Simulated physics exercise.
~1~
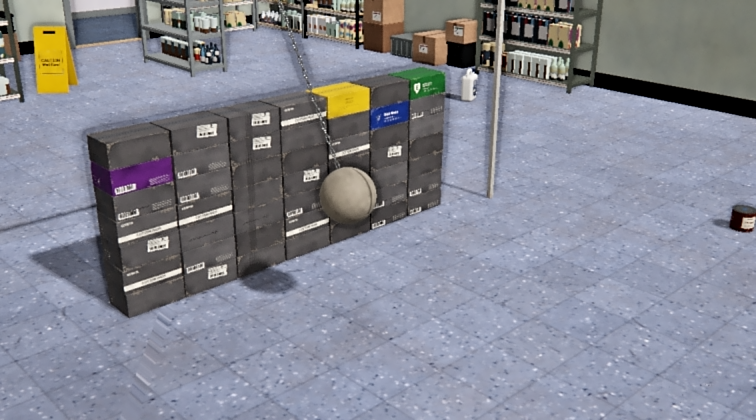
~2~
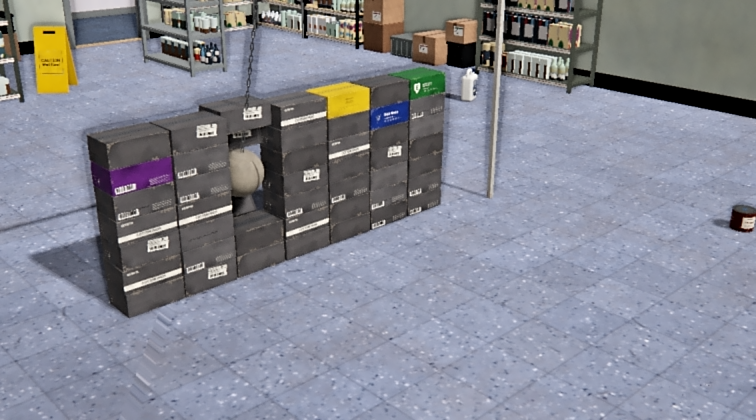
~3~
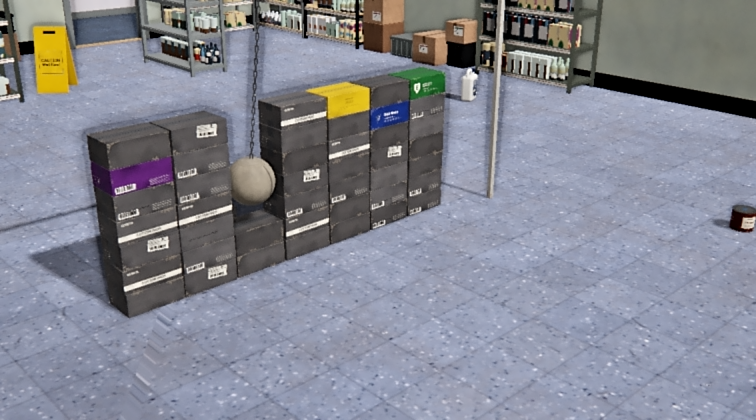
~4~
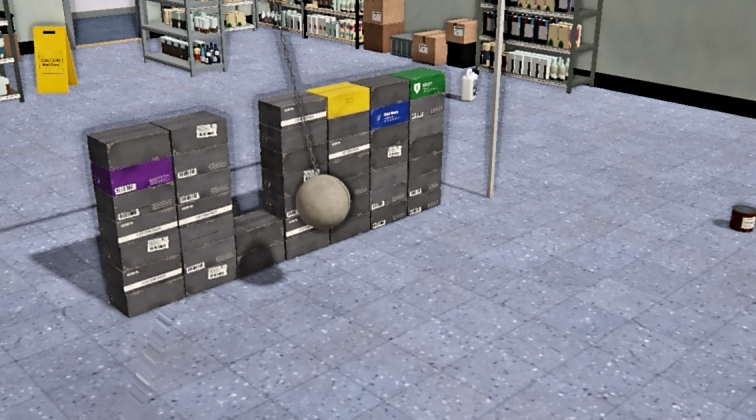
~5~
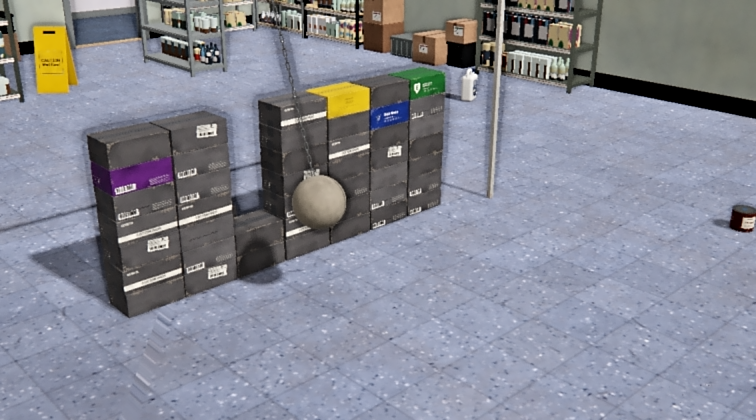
On a shop's speckled blue floor, a stone ball on a chain swung into a wall of dark boxes, knocked out the upper part of one column and swung back, leaving a gap while the purple, yellow, blue and green boxes stayed up.
